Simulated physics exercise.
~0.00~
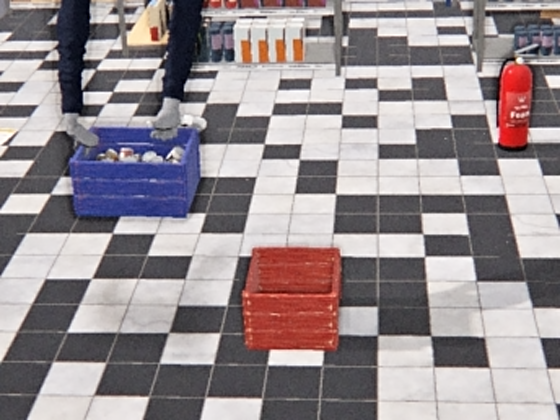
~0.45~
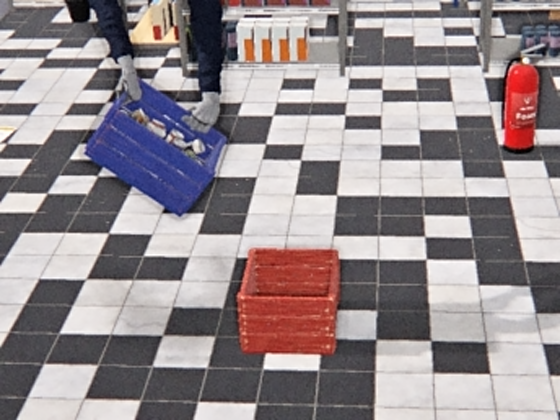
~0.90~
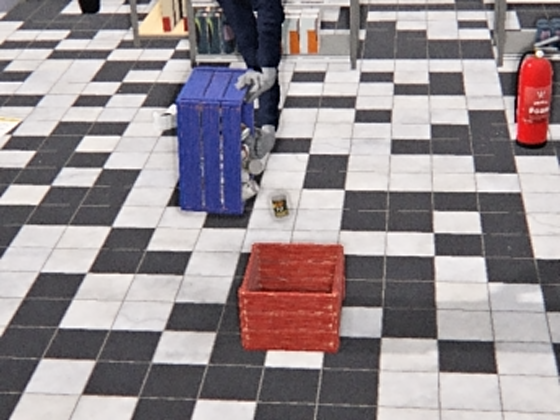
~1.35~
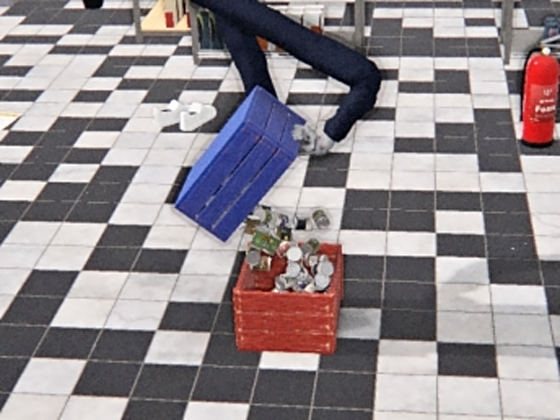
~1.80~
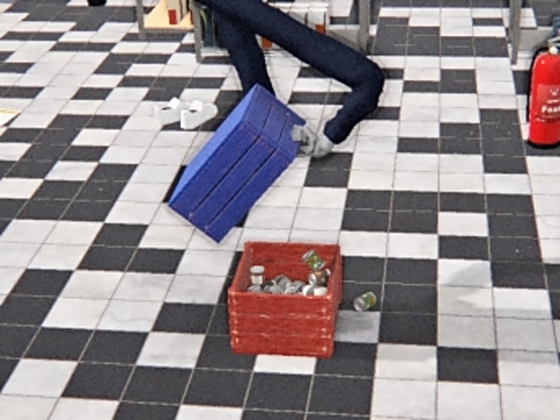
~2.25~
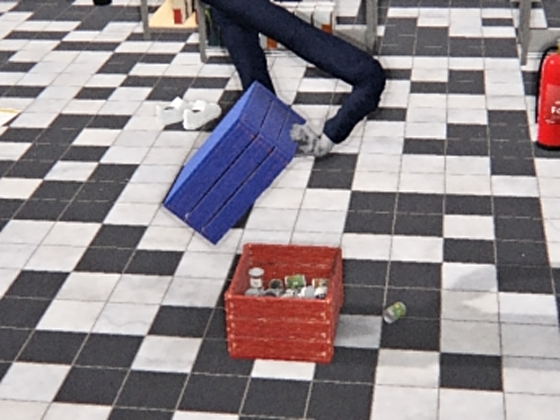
A blue tote full of small tins was lifted and tipped over by a worker in gray gloves, sending them tumbling into a red tray on the checkered floor, where nearly all landed while one ended up on the tiles to the right.
